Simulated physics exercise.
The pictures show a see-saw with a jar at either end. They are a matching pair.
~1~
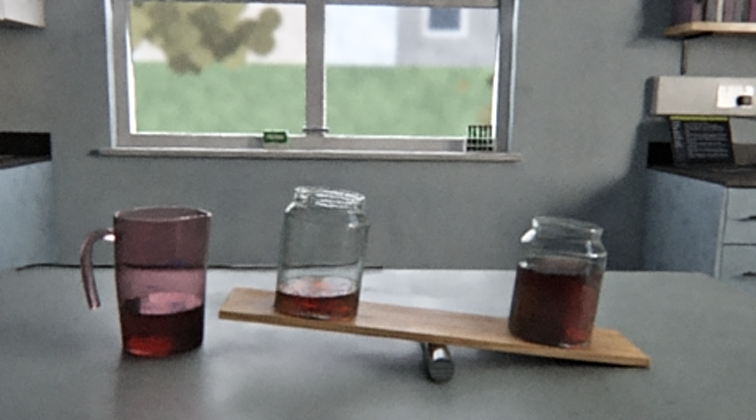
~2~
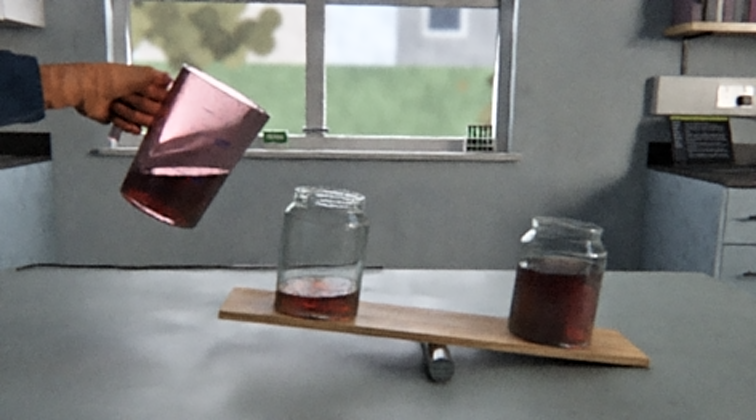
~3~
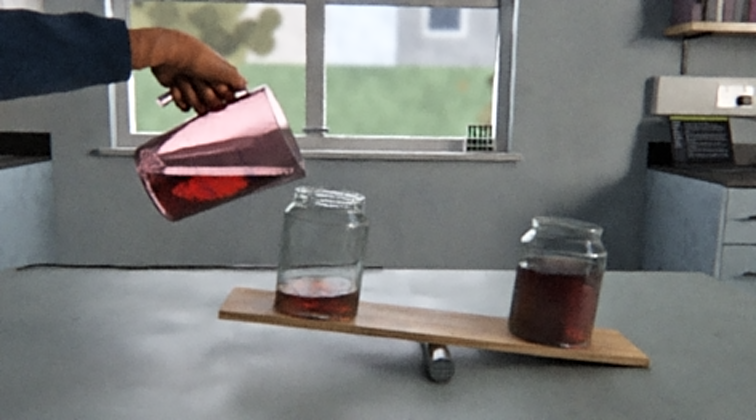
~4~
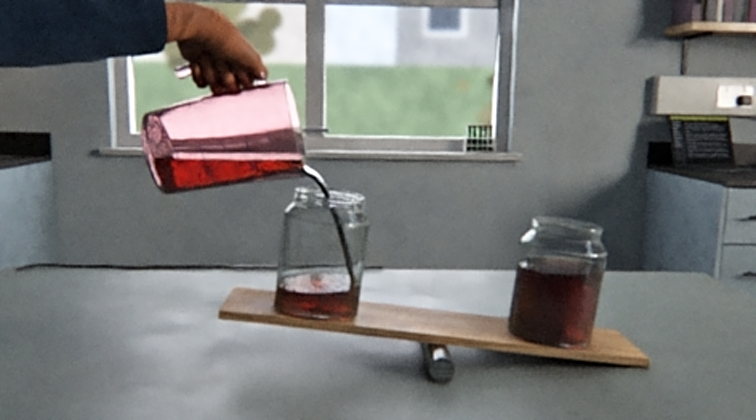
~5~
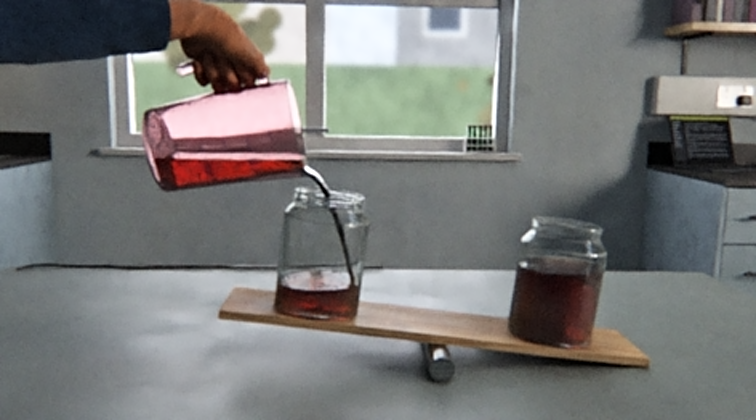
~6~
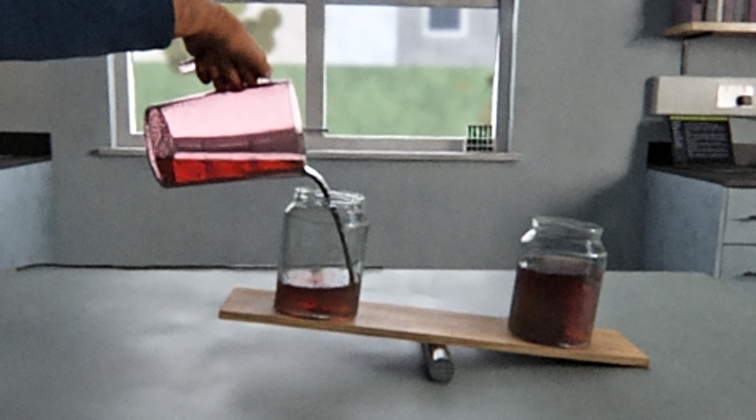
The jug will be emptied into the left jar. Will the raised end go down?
In the end the board does not move.
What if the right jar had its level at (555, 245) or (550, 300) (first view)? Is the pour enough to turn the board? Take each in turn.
In turn: Holds still, changes sides.
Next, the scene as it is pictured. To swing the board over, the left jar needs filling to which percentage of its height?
Roughly 60 per cent.
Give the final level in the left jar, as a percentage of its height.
Roughly 50 per cent.
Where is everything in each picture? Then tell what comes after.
The first frame shows at the start; jug (162, 277) about a third full; left jar (323, 249) nearly empty, raised; right jar (558, 277) about two thirds full, on the low side.
In the second frame, a hand has the jug; pipe (441, 367); left jar nearly empty, surface at (319, 286).
In the third frame, the jug is tipped; jug (224, 155) tipped 65° with all of its load; left jar (323, 249) nearly empty.
In the fourth frame, the stream is running; pipe (441, 367); left jar about a quarter full, surface at (319, 282); right jar about two thirds full, surface at (561, 266).
In the fifth frame, the stream is running; jug (231, 137) tipped 80° with about three quarters of its load; left jar (323, 249) about a quarter full.
In the sixth frame, the stream is running; pipe (441, 367); left jar about a quarter full, surface at (320, 277); right jar about two thirds full, surface at (561, 266).
Shortly, the left jar is about a third full; the board leans as before.
Then, the left jar is about half full; the board leans as before.
At the finish, the left jar is about half full; the board leans as before.
